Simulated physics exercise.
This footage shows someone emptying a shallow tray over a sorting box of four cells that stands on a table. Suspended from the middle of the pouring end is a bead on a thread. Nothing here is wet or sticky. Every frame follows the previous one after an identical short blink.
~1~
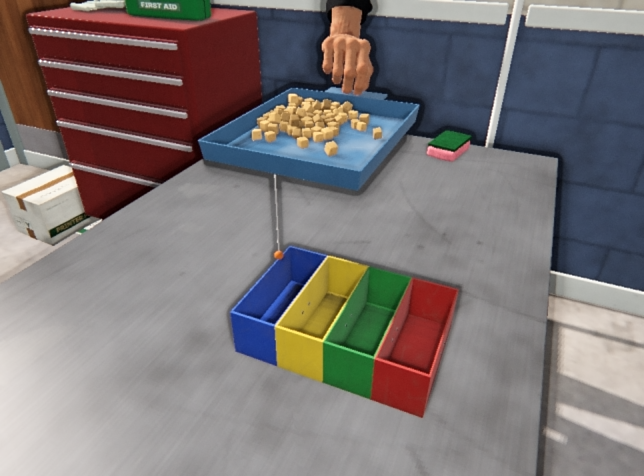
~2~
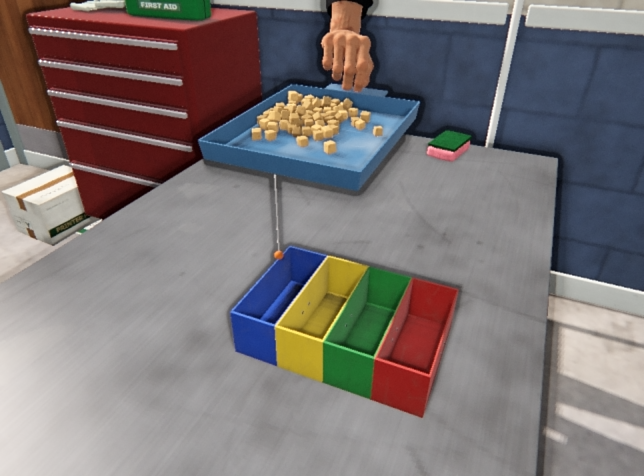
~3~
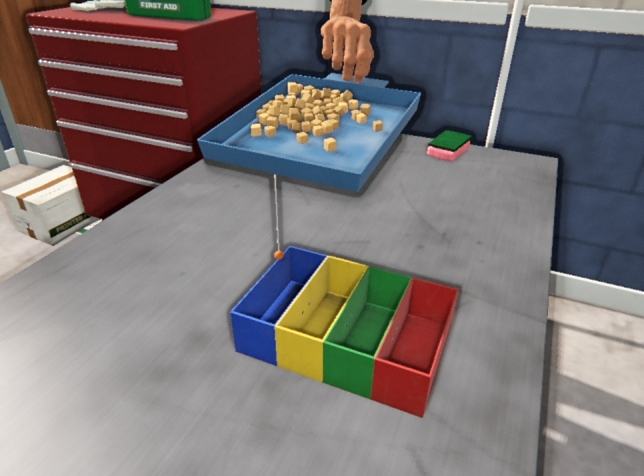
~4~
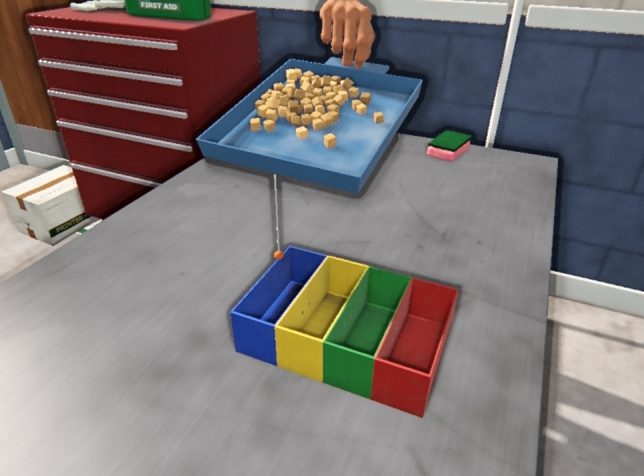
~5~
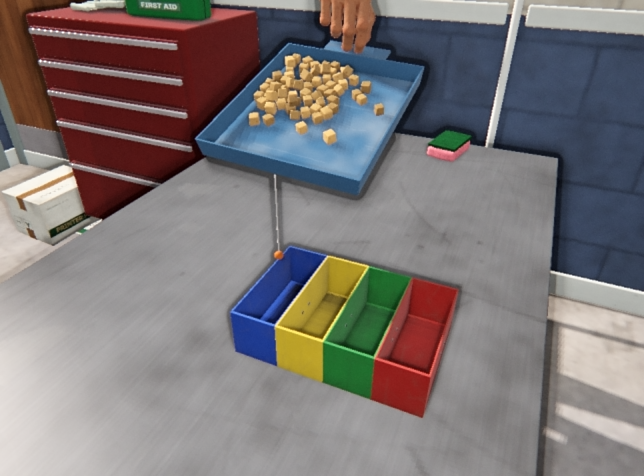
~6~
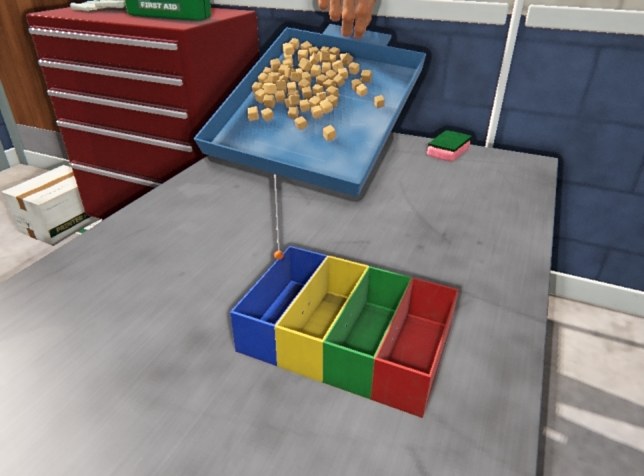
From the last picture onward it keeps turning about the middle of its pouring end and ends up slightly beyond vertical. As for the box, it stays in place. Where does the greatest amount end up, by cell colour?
In the yellow cell.
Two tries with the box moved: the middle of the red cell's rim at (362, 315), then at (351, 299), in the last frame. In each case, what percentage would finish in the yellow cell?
You'd get near 30 per cent and afterwards near 20 per cent.
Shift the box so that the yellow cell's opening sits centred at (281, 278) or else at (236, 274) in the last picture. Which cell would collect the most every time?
For the first spot I'd say that green cell, and for the second spot the cell in red.
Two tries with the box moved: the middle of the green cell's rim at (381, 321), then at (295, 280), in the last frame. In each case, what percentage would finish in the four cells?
Estimate: 70 % first, 80 % second.
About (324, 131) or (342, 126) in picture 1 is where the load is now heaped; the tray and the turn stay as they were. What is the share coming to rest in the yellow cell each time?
You'd get 30 % the first time and 40 % the second.
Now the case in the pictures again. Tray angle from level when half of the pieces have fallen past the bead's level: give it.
That happens at close to 120 degrees.
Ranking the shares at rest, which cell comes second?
Second: The blue cell.
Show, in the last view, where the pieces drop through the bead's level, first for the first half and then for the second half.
Earlier portion about (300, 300); later portion about (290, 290).
Shortly afterwards, tray tipped steeply; the whole lot on the tray.
Next, tray tipped past a quarter turn; the bulk on the tray; a little in the yellow cell; only a few in the green cell; only a few in the blue cell; a little falling or outside the box.
Some moments later, tray tipped past a quarter turn; near a third in the yellow cell; near a quarter in the blue cell; a little in the green cell; near a quarter falling or outside the box.
In the end, tray tipped past a quarter turn; near a third in the yellow cell; near a quarter in the blue cell; a little in the green cell; none at all in the red cell; near a quarter outside the box.
